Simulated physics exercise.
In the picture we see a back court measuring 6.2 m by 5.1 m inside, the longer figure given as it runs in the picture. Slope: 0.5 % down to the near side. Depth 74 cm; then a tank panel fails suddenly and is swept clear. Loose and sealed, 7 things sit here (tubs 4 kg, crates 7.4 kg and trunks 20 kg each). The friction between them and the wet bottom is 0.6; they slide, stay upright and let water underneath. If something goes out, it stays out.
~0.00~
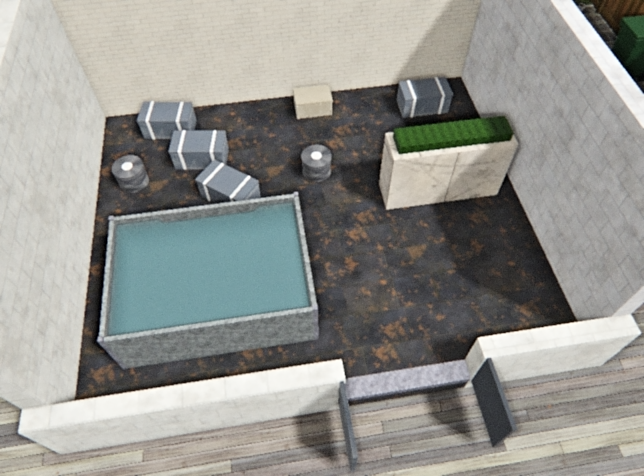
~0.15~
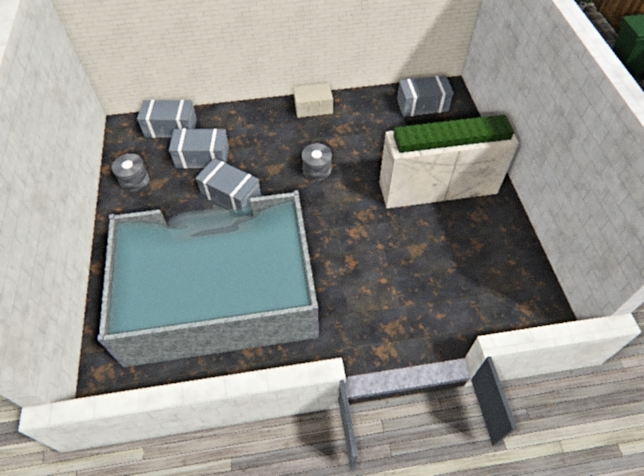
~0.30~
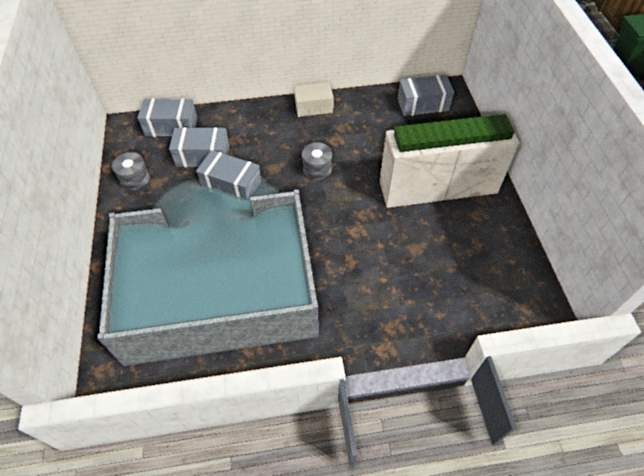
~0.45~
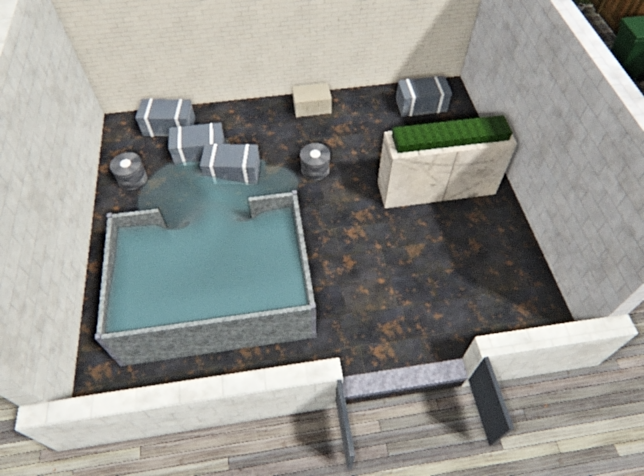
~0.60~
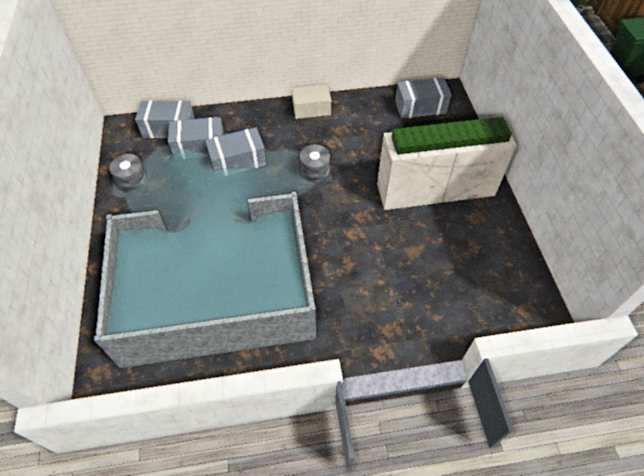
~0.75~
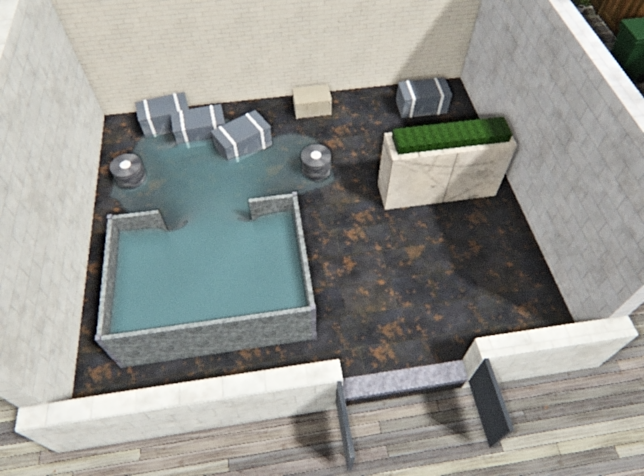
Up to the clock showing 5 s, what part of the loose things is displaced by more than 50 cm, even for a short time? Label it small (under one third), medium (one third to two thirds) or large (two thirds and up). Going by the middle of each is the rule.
Large.
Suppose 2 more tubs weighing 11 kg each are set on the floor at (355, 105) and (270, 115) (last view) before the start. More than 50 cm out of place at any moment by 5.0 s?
Beyond it, beyond it.
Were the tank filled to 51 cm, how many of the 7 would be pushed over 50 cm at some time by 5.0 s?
6.
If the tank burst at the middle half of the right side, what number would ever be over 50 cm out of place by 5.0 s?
Then the count would be 1.
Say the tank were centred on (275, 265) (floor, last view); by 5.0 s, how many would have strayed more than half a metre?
The answer would then be 7.
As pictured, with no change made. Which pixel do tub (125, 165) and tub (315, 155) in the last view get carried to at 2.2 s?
I'd say close to (106, 120) and close to (352, 152).
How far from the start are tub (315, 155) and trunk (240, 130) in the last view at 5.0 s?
Object 1: 80 cm. Object 2: 250 cm.
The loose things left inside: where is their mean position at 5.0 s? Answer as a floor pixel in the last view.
Close to pixel (297, 174).
After 1.1 s 2 of 7 are over 50 cm from their spots; 0 afloat.
After 2.2 s 5 of 7 are over 50 cm from their spots; 4 afloat.
After 3.5 s 5 of 7 are over 50 cm from their spots; 5 afloat.
After 5.0 s 7 of 7 are over 50 cm from their spots, and 7 have been at some point; 6 afloat.
